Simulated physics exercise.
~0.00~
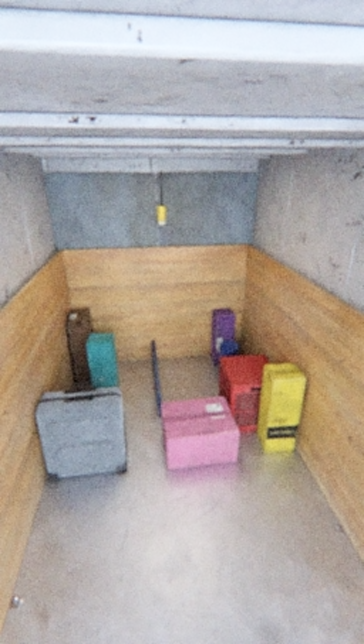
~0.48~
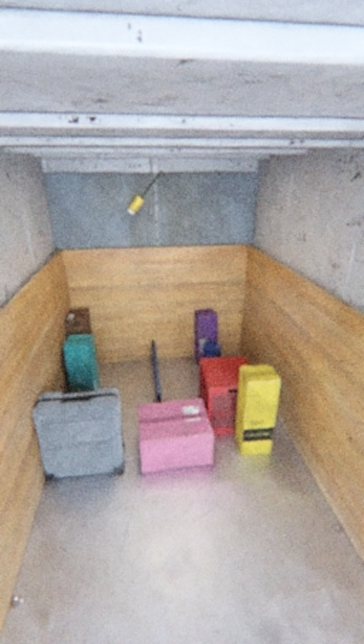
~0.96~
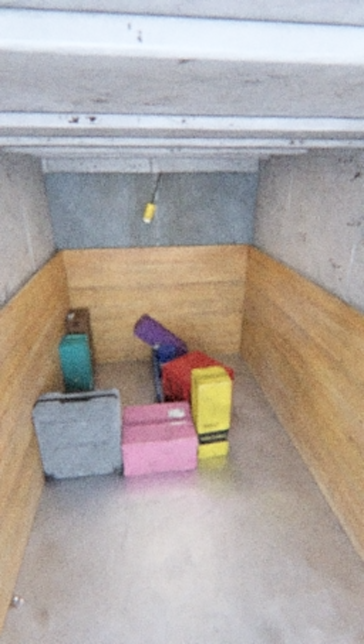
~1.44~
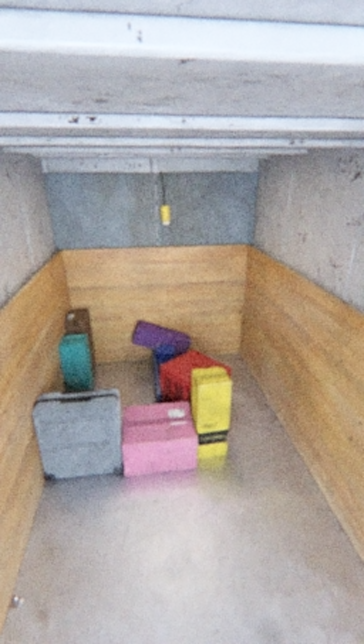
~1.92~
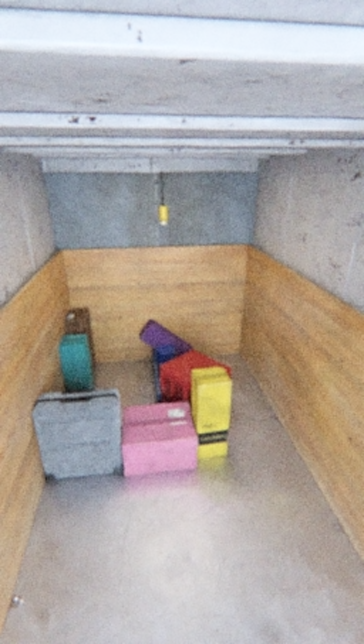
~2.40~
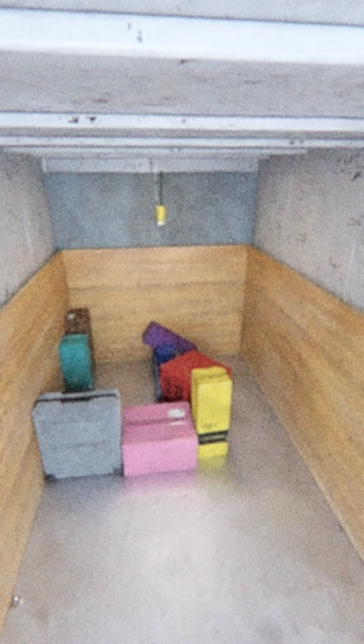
In a van's load bay, several boxes slide left and the purple one topples.
